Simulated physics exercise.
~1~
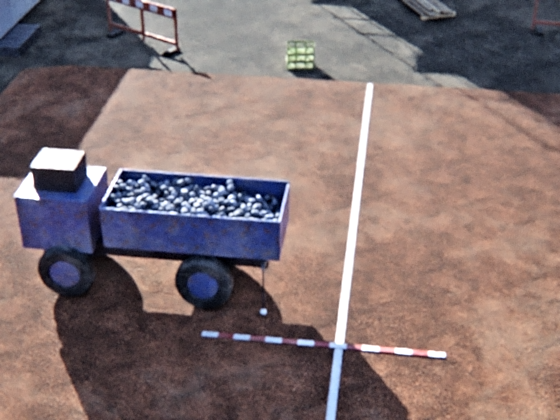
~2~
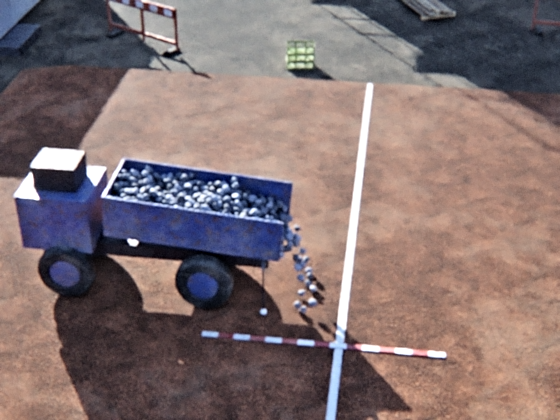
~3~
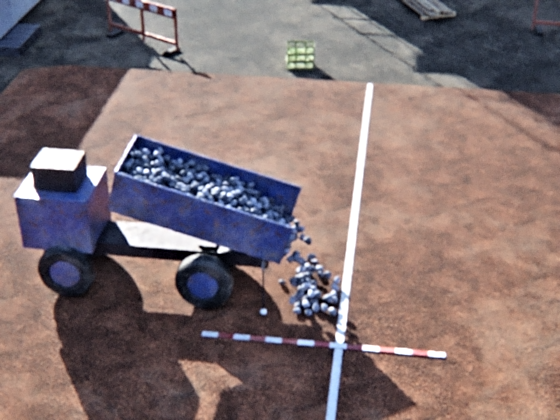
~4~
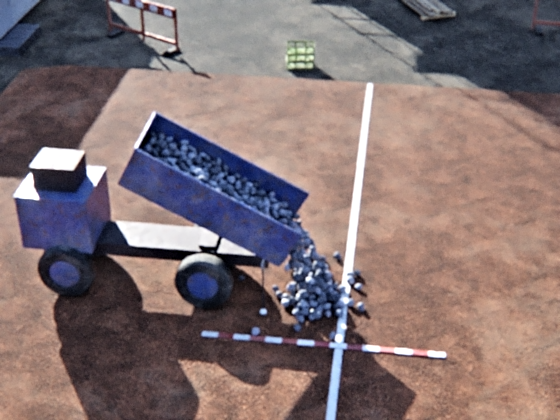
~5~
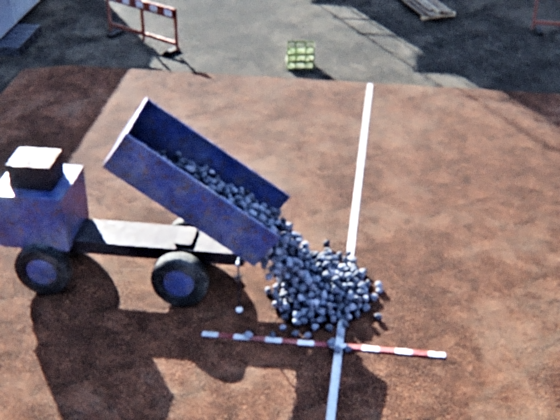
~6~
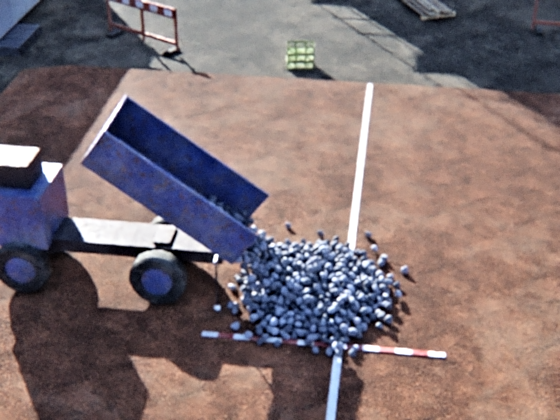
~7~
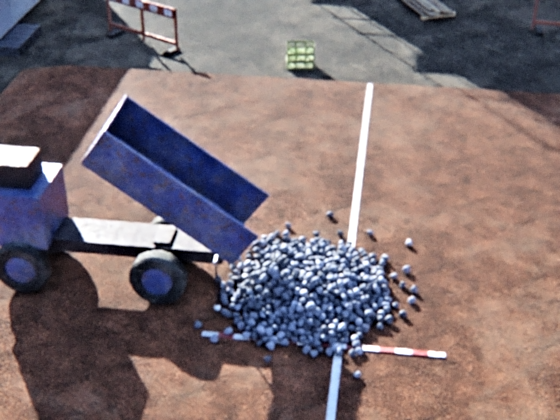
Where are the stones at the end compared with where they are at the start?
At the start the stones fill the truck's bed on the left, and at the end they lie farther right and lower down, in a heap on the ground behind the truck that spreads across the white line.
A blue truck with a long open bed full of grey, rounded stones stands at the left of a brown dirt yard, seen from above and to the side. A white line crosses the ground to its right, with a red and white striped staff lying across it. The bed tips up at its front end, and stones spill from the rear into a growing heap. While they pour, the truck rolls a short way left. Finally the bed is steeply raised and empty, and the heap lies mostly left of the line, with some stones beyond it.
